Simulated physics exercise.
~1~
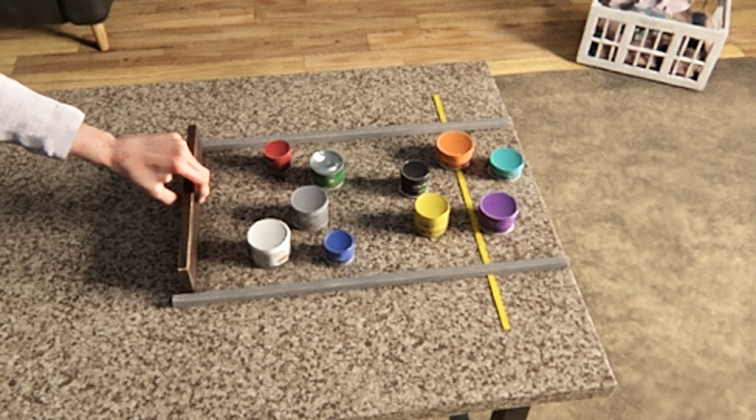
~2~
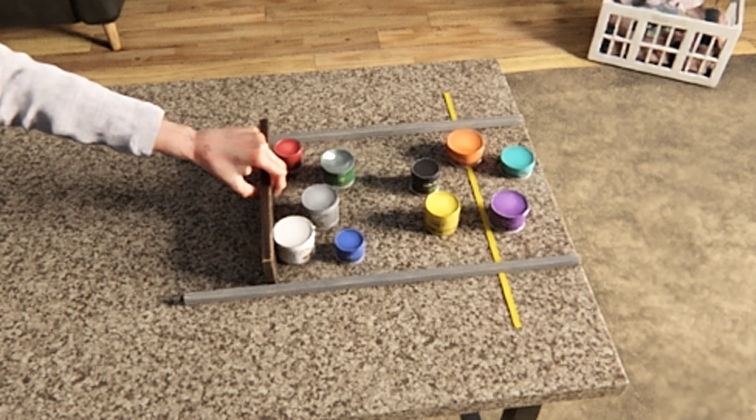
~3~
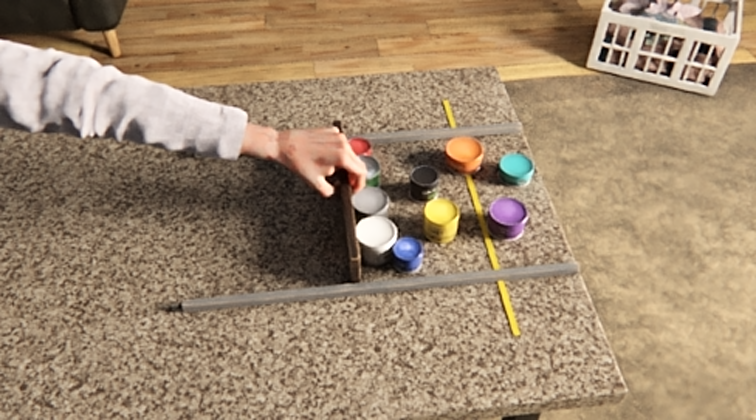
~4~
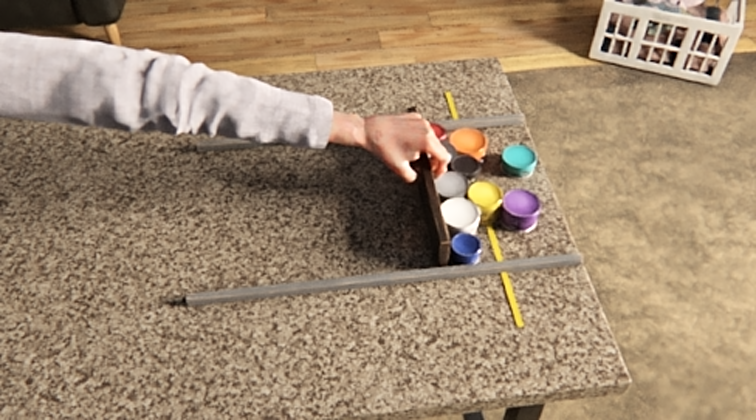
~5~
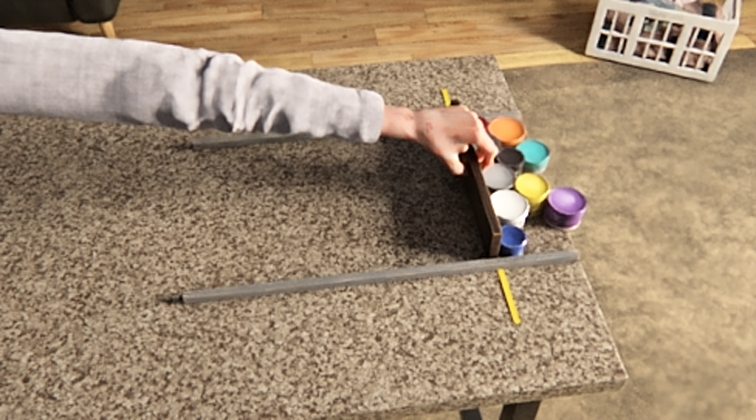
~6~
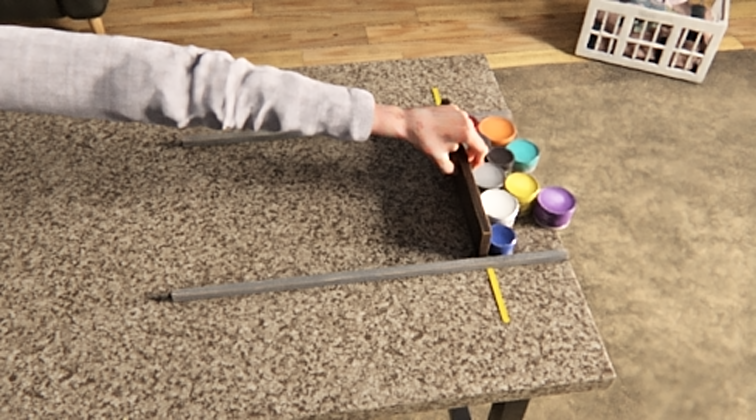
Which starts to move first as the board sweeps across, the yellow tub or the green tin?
The green tin starts to move first, while the yellow tub stays still until the board has pushed farther to the right.
